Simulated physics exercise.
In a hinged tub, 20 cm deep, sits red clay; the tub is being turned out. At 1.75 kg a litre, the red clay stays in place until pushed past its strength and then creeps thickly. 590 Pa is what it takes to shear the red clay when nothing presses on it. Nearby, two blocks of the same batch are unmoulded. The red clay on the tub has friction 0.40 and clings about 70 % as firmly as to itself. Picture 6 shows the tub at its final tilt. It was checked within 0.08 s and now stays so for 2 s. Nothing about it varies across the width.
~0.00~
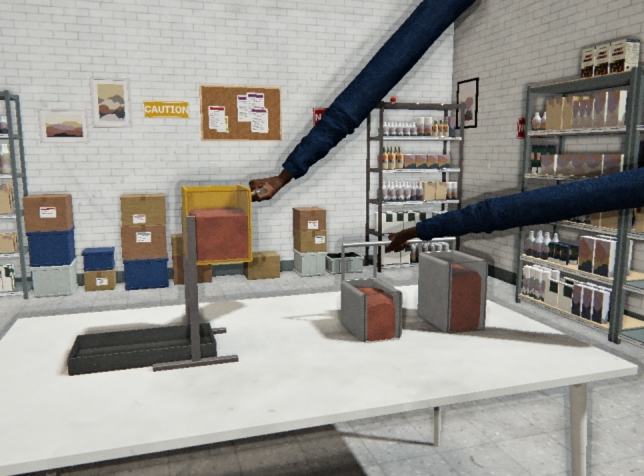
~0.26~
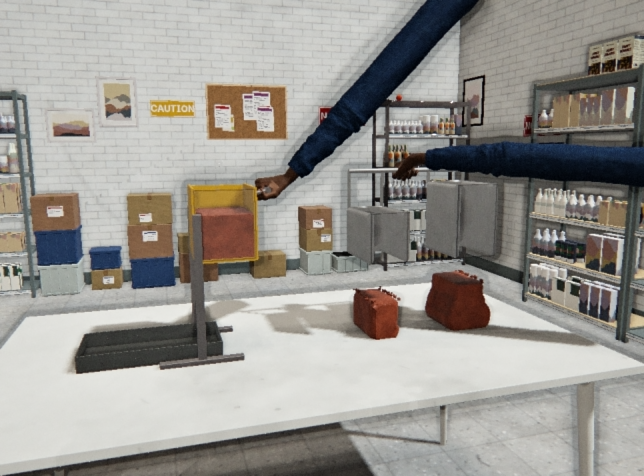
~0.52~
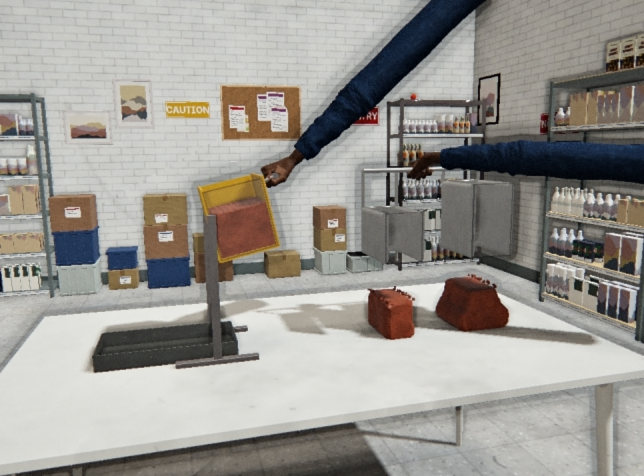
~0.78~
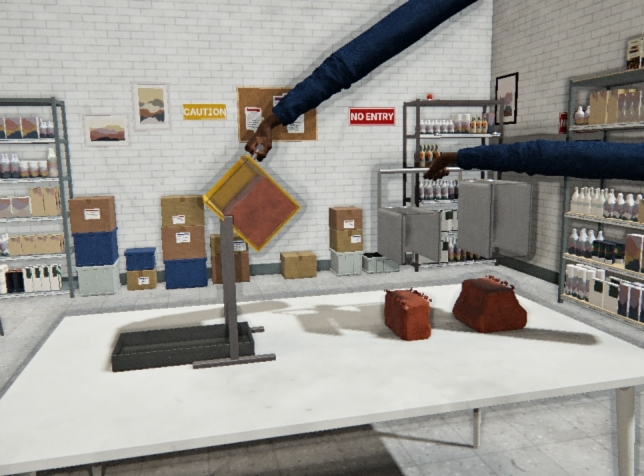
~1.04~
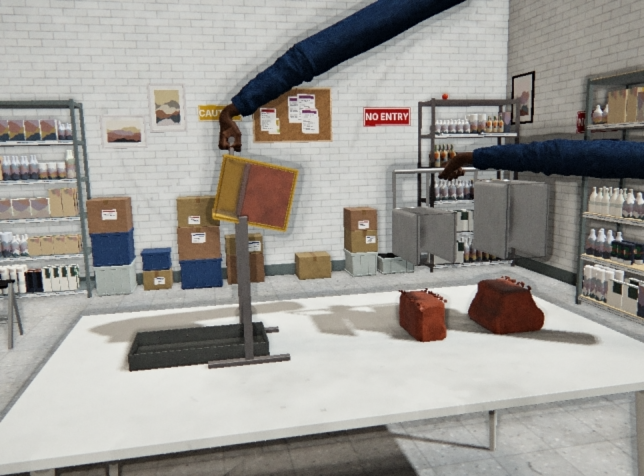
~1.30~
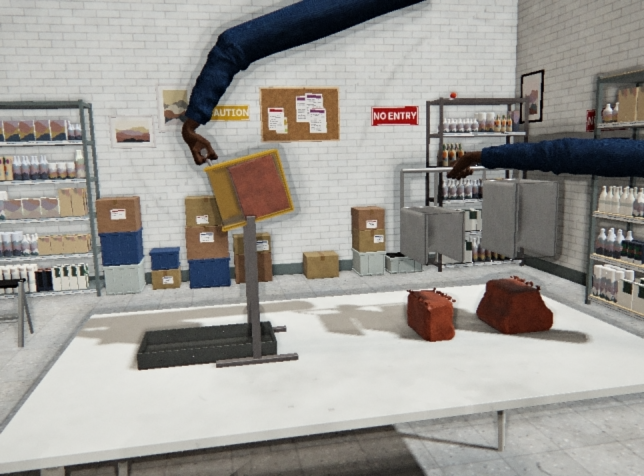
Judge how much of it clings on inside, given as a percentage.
Something like 46 % clings on inside.
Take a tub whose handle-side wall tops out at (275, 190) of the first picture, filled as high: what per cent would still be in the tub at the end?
It would be near 35 %.
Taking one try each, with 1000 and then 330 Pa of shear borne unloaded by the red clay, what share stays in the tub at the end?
In turn about 100 %, 45 %.
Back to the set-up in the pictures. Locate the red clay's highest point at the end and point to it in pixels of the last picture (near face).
Roughly at pixel (261, 186).
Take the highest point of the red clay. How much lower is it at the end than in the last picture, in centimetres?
9 cm.
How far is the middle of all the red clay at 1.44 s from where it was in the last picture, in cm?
It has moved close to 3 cm.
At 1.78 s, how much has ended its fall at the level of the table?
I'd say about 0 per cent of it.
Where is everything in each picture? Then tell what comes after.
Handle-side rim at (248, 190), tilt 0 degrees; highest point of the red clay at (217, 216); test blocks 13 cm, 20 cm high (left to right), in the first frame.
Handle-side rim at (253, 189), tilt 0 degrees; highest point of the red clay at (223, 214); test blocks 13 cm, 17 cm high (left to right), in the second frame.
Handle-side rim at (260, 178), tilt 12 degrees; highest point of the red clay at (262, 203); test blocks 13 cm, 15 cm high (left to right), in the third frame.
Handle-side rim at (247, 159), tilt 44 degrees; highest point of the red clay at (266, 179); test blocks 13 cm, 15 cm high (left to right), in the fourth frame.
Handle-side rim at (225, 158), tilt 76 degrees; highest point of the red clay at (254, 165); test blocks 13 cm, 15 cm high (left to right), in the fifth frame.
Handle-side rim at (206, 172), tilt 104 degrees; highest point of the red clay at (268, 156); test blocks 13 cm, 15 cm high (left to right), in the sixth frame.
By 1.44 s, the tub is at 104 degrees and holds 100 %.
By 1.61 s, the tub is at 104 degrees and holds 84 %.
By 1.78 s, the tub is at 104 degrees and holds 57 %.
By 1.95 s, the tub is at 104 degrees and holds 46 %.
By 3.30 s, at the end, the tub is at 104 degrees and holds 46 %.
